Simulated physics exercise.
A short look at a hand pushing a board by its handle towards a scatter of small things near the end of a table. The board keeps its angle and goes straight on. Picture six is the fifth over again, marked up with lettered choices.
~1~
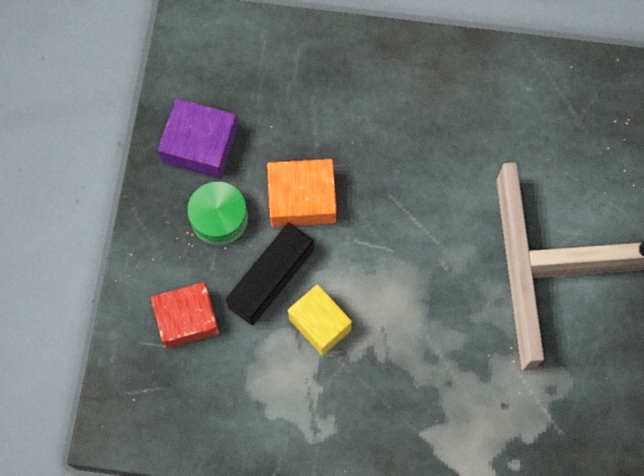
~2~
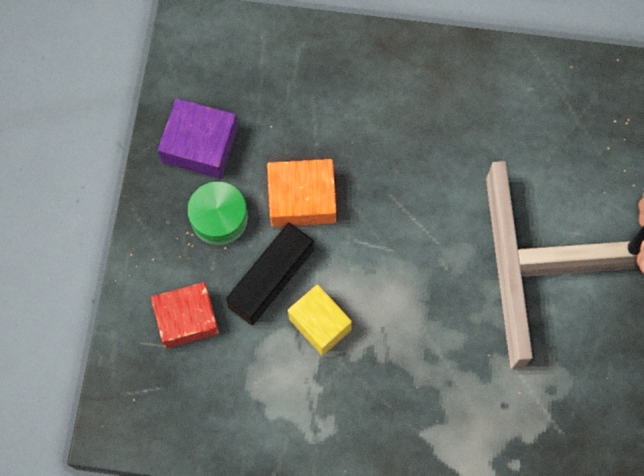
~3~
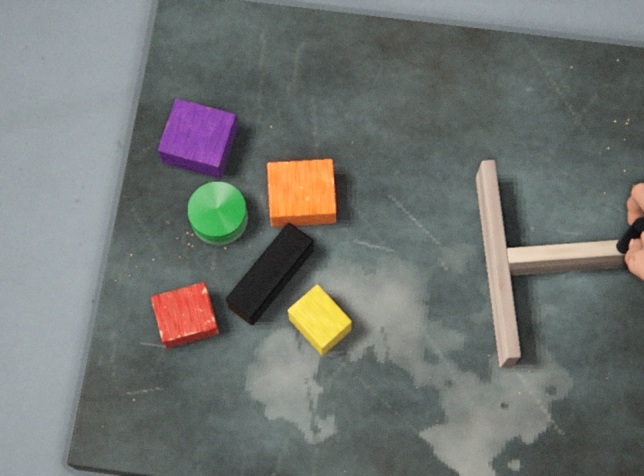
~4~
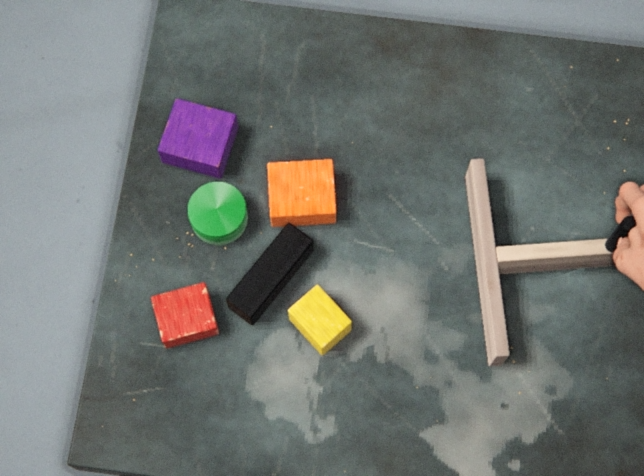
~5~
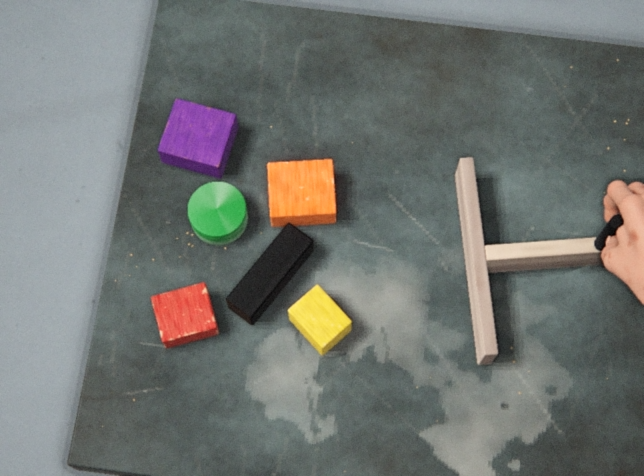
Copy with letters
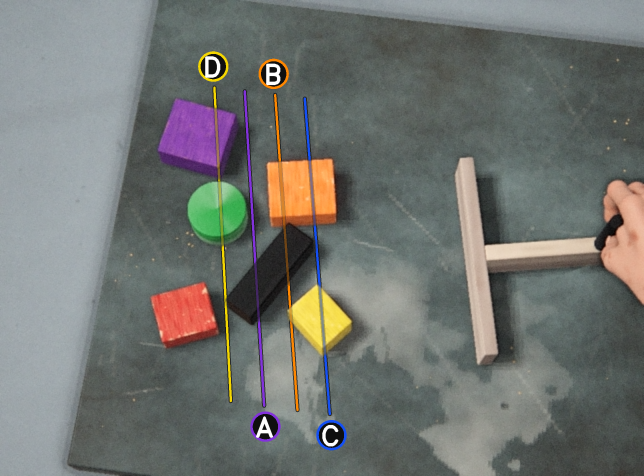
A hand sliding a T-shaped wooden pusher slowly left across a dark, scuffed board, towards coloured blocks that stay still.
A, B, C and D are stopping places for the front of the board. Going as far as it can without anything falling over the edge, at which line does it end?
It can go as far as D.
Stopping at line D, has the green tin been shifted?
Yes.
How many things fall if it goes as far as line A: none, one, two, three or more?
In all, none.
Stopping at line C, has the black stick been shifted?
No.
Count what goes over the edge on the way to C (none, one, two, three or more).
In all, none.
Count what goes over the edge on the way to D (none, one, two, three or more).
The count is none.
On the marked copy, A at (254, 241); B at (286, 245); C at (317, 249); D at (222, 237).
Taking D. A third of the way, board (385, 241); purple block (199, 139); red block (186, 316).
Two thirds of the way, board (293, 230); purple block (195, 137); green tin (191, 214).
When it is over, board (225, 221); green tin (125, 216); purple block (165, 122); nothing has fallen.
As for the rest, A is safe but short; B is safe but short; C is safe but short.
